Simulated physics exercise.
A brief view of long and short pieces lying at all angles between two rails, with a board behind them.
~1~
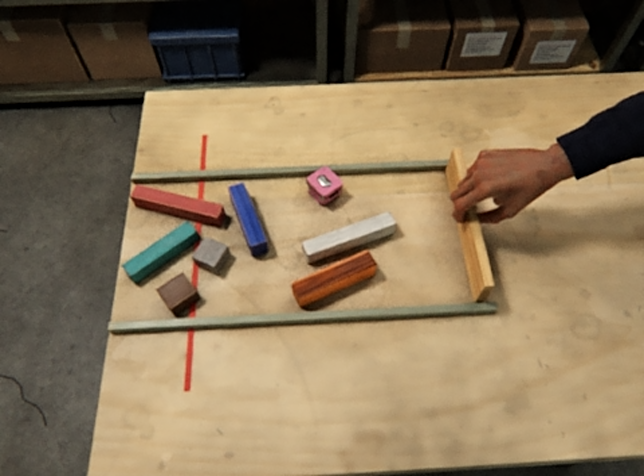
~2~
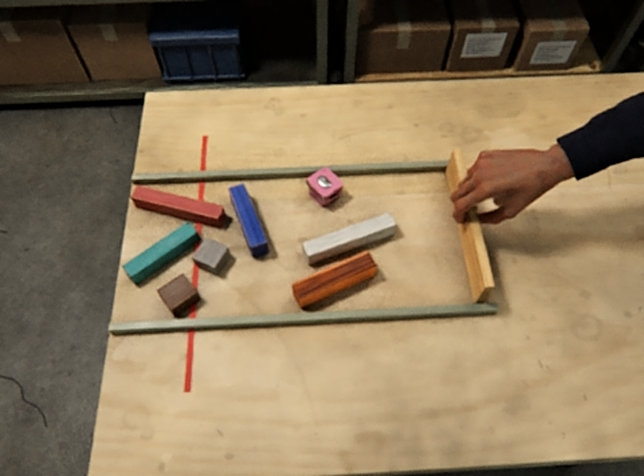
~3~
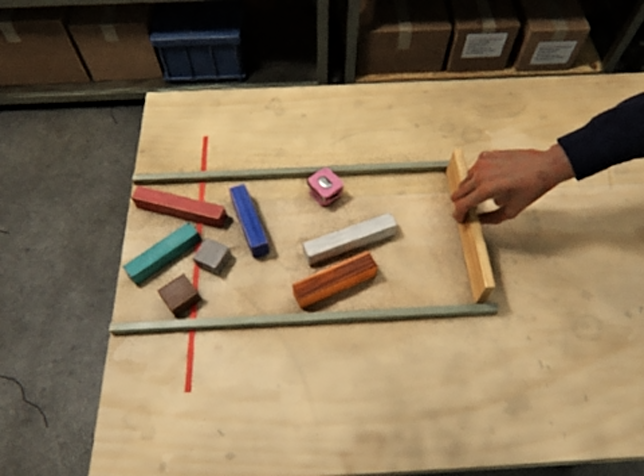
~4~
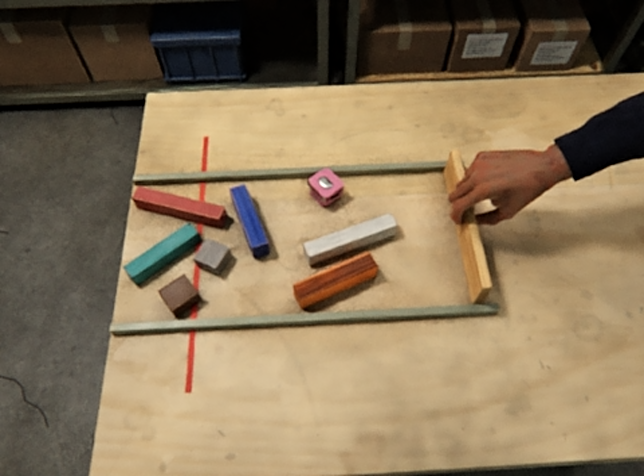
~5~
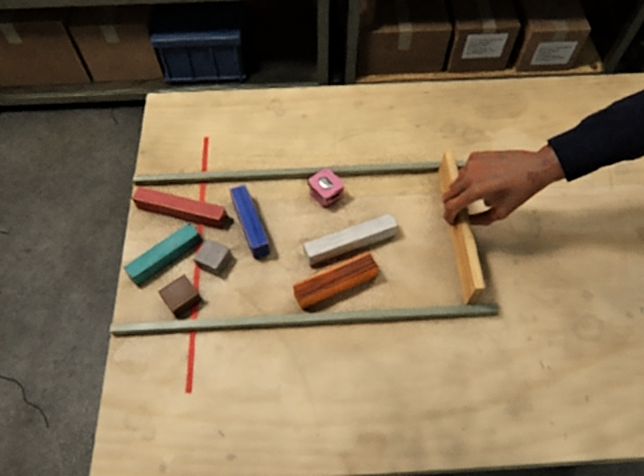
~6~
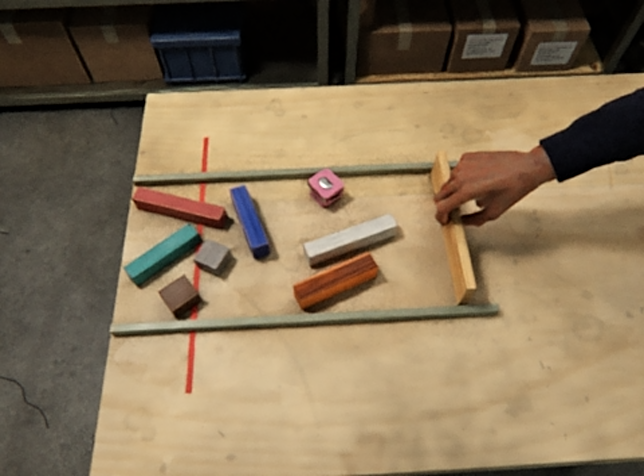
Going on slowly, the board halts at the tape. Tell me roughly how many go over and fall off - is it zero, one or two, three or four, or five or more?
The table loses three or four pieces.
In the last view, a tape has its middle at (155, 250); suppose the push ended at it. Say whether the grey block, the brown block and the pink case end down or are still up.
In this case the grey block drops; next, the brown block drops; last, the pink case does not drop.
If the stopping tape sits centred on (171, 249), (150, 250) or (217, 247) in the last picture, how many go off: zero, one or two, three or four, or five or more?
Well, going through them: Three or four, then more than four, then none at all.
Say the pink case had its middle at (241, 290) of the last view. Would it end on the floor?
Placed there, it goes off the edge.
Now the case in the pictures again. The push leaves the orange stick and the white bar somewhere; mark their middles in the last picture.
The orange stick stops around (151, 292); the white bar around (153, 265).
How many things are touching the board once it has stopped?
Looks like 3 of them, all told.
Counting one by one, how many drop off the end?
Tally: 3.
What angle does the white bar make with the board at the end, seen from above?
It is near 50° out of line.
Soon after, none off yet; turquoise bar at rest near (163, 254); red bar at rest near (180, 208); brown block at rest near (180, 296).
After that, none off yet; turquoise bar displaced a little near (148, 249); red bar displaced a little near (144, 204); brown block displaced about its own width near (133, 300).
In the end, the number that fall off is three or four; gone, brown block, red bar and turquoise bar.
